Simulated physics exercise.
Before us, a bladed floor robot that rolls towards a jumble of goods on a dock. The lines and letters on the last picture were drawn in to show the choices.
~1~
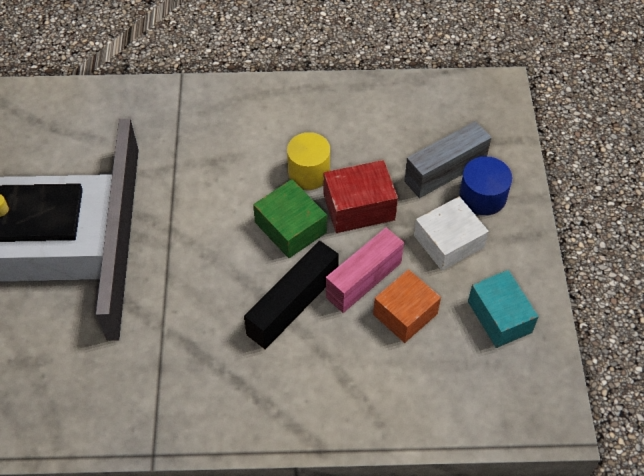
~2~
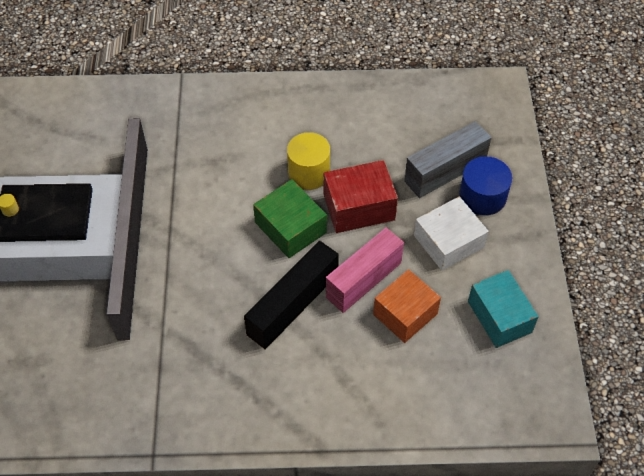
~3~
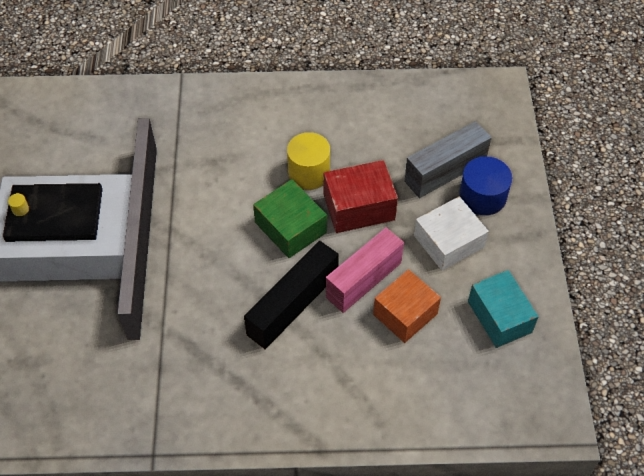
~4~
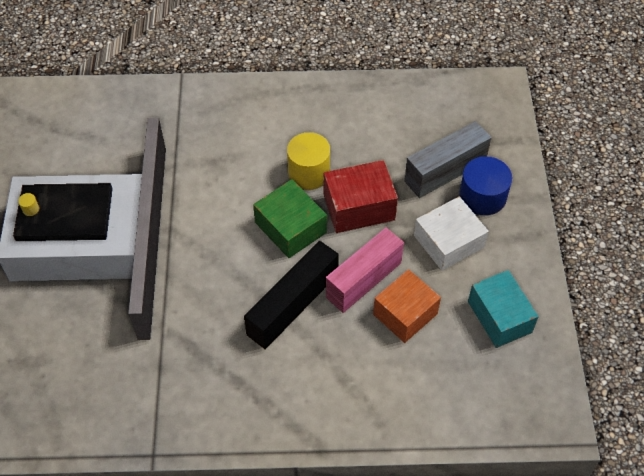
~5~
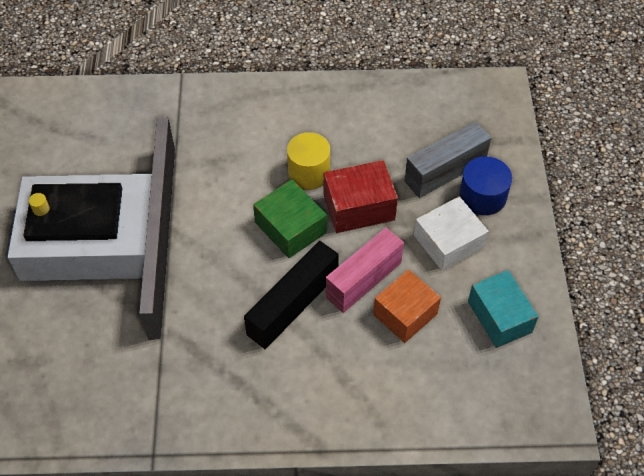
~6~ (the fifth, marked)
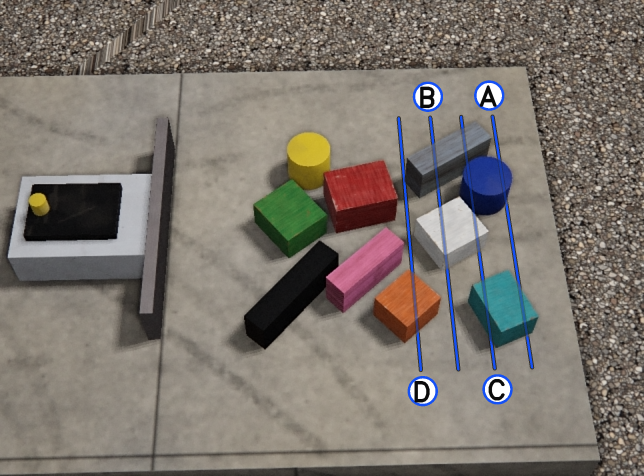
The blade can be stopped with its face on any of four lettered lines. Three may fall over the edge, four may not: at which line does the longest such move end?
At C, and not beyond.
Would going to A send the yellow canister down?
By then, no.
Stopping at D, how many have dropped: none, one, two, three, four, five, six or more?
The count is none.
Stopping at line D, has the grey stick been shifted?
Yes.
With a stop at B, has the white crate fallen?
No.
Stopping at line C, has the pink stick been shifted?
By then, yes.
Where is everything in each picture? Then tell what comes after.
In the first frame, robot (40, 211); pink stick (365, 270); black stick (292, 294).
In the second frame, robot (50, 211); white crate (451, 234).
In the third frame, robot (60, 211); orange crate (406, 306).
In the fourth frame, robot (71, 211); blue canister (486, 186).
In the fifth frame, robot (81, 210); turquoise crate (502, 309); grey stick (447, 160); pink stick (365, 270).
On the marked copy, A at (511, 231); B at (443, 233); C at (476, 232); D at (409, 234).
Following C. Soon after the start, robot (197, 208); black stick (309, 295); green crate (312, 226).
Later, robot (313, 205); blue canister (503, 181); turquoise crate (518, 306).
In the end, robot (404, 204); blue canister over the edge; turquoise crate over the edge; three fallen.
As for the rest, A drops six; B is within the limit but short; D is within the limit but short.
